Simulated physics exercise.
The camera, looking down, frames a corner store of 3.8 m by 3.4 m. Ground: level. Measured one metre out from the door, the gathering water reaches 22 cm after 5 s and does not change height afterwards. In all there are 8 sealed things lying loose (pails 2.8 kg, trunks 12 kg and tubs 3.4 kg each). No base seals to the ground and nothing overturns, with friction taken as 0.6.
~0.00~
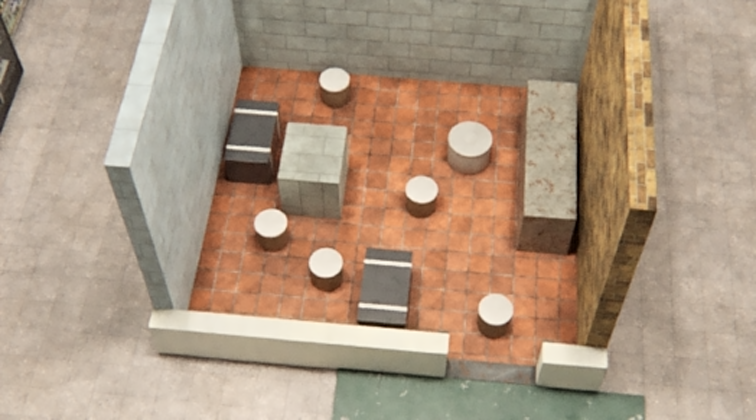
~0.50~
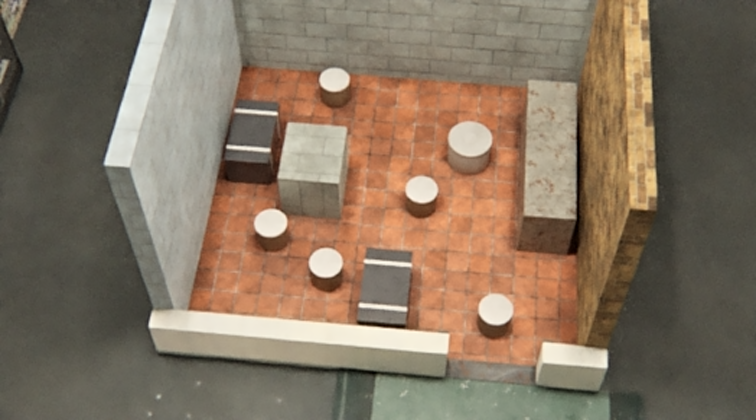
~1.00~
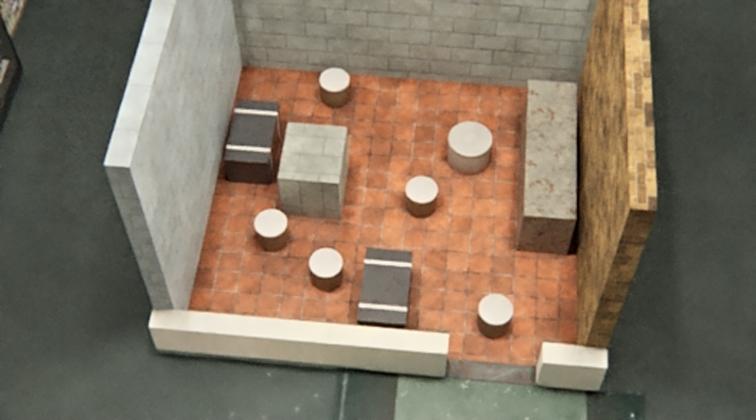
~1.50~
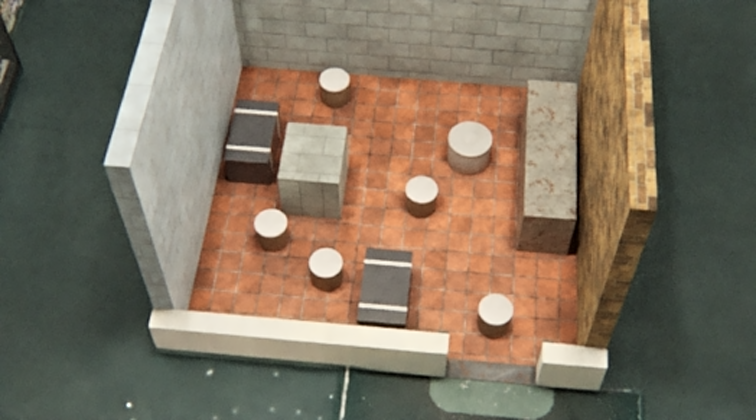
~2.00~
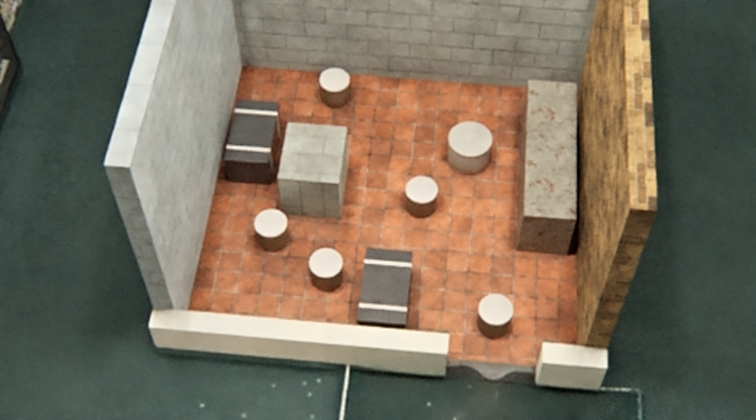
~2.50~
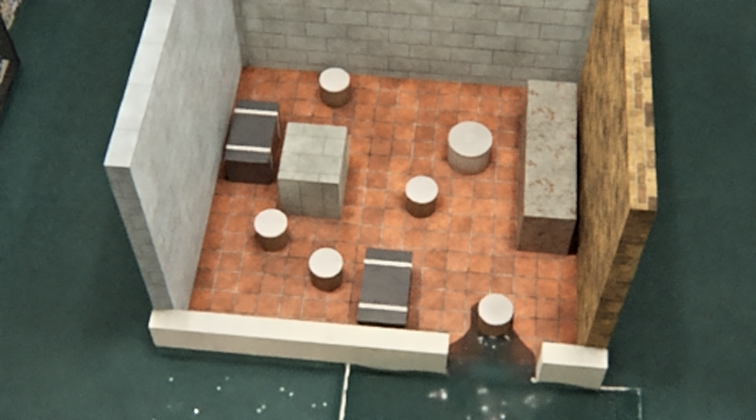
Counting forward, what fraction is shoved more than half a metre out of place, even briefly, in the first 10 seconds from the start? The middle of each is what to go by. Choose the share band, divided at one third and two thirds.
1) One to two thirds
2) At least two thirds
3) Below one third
1, one to two thirds.
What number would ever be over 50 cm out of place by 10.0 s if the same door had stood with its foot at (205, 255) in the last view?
Then 5 of them would.
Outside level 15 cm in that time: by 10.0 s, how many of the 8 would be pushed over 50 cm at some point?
4.
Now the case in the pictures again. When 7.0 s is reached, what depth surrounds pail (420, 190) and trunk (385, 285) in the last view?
6 and 2 cm.
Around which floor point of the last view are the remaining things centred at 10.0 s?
Close to pixel (344, 186).
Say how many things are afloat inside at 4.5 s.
Then: 0.
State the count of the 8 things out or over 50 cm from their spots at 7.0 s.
The number comes to 3.
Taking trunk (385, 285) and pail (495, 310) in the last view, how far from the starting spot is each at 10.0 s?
They sit 10 cm and 300 cm away, in the order given.
After 3.5 s 1 of 8 are over 50 cm from their spots; 0 afloat.
After 4.5 s 1 of 8 are over 50 cm from their spots; 0 afloat.
After 7.0 s 3 of 8 are over 50 cm from their spots; 3 afloat.
After 10.0 s 4 of 8 are over 50 cm from their spots, and 4 have been at some point; 5 afloat.
